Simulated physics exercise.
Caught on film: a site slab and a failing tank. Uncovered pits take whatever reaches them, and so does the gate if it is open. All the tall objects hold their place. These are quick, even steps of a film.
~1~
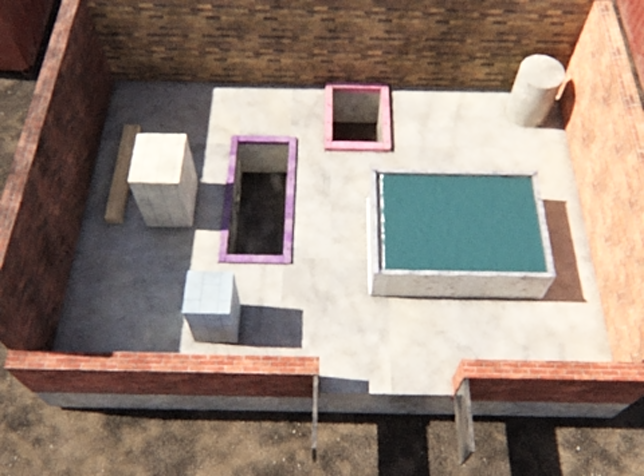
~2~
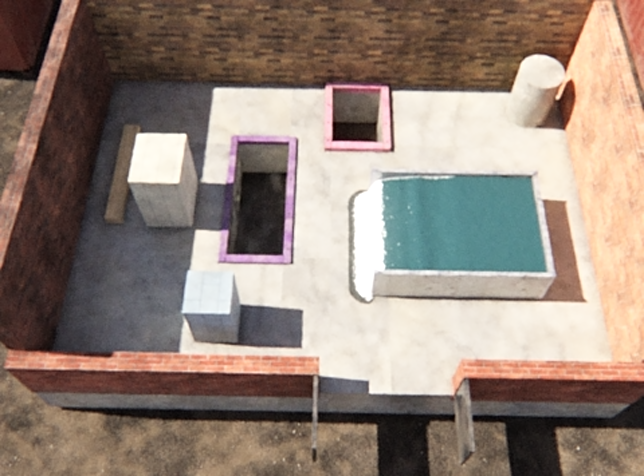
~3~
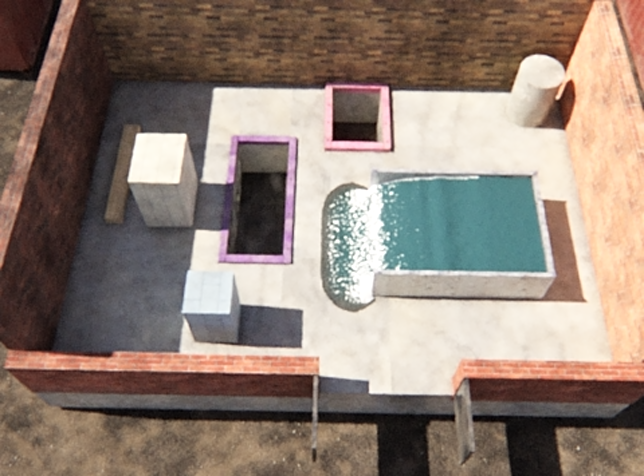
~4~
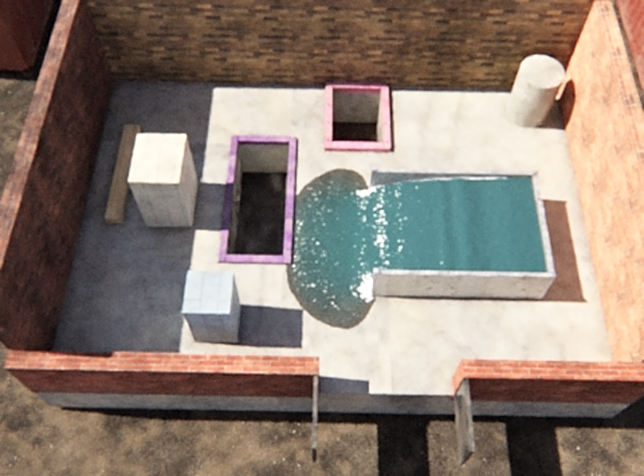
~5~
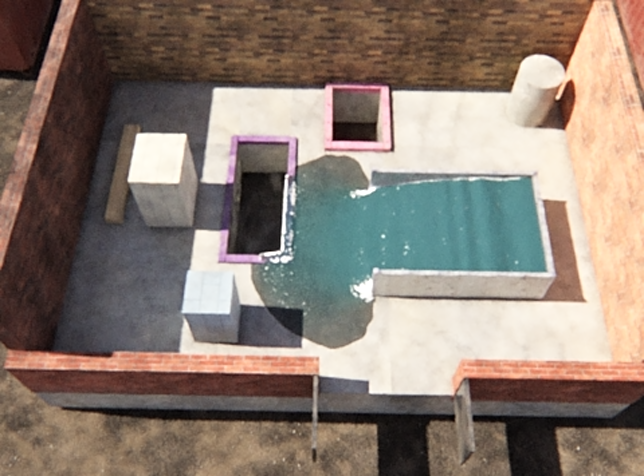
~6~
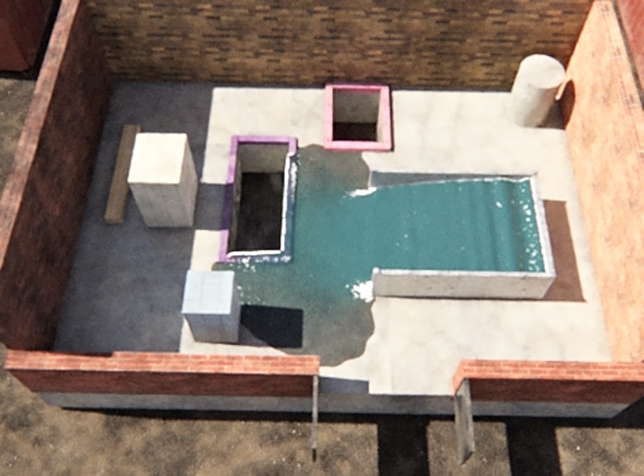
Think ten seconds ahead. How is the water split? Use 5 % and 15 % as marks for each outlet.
One by one: The gate takes less than 5 %; the pink pit takes less than 5 %; the purple pit takes more than 15 %.
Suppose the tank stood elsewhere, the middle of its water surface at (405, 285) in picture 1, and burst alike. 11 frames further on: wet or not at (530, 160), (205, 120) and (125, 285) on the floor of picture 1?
As listed: Dry, clear, awash.
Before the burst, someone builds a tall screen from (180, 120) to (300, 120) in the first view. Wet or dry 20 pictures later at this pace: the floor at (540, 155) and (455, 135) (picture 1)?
One after the other: Clear, free of water.
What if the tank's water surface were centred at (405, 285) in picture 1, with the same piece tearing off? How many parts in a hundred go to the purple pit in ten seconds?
In per cent: Purple 25.
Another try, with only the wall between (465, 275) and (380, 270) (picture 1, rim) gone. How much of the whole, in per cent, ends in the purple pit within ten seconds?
In per cent: Purple 0.
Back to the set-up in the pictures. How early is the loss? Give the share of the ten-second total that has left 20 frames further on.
Close to 80 %.
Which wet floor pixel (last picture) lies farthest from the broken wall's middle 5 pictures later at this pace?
At about (78, 298).
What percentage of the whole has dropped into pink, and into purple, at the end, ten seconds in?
About 0 and 46 per cent.
A moment on, water covers 25 % of the floor; the gate 0 %, the pink pit 0 %, the purple pit 13 %.
Next, water covers 35 % of the floor; the gate 0 %, the pink pit 0 %, the purple pit 26 %.
Then, water covers 45 % of the floor; the gate 0 %, the pink pit 0 %, the purple pit 38 %.
Later, water covers 60 % of the floor; the gate 1 %, the pink pit 0 %, the purple pit 43 %.
In the end, water covers 75 % of the floor; the gate 2 %, the pink pit 0 %, the purple pit 46 %.
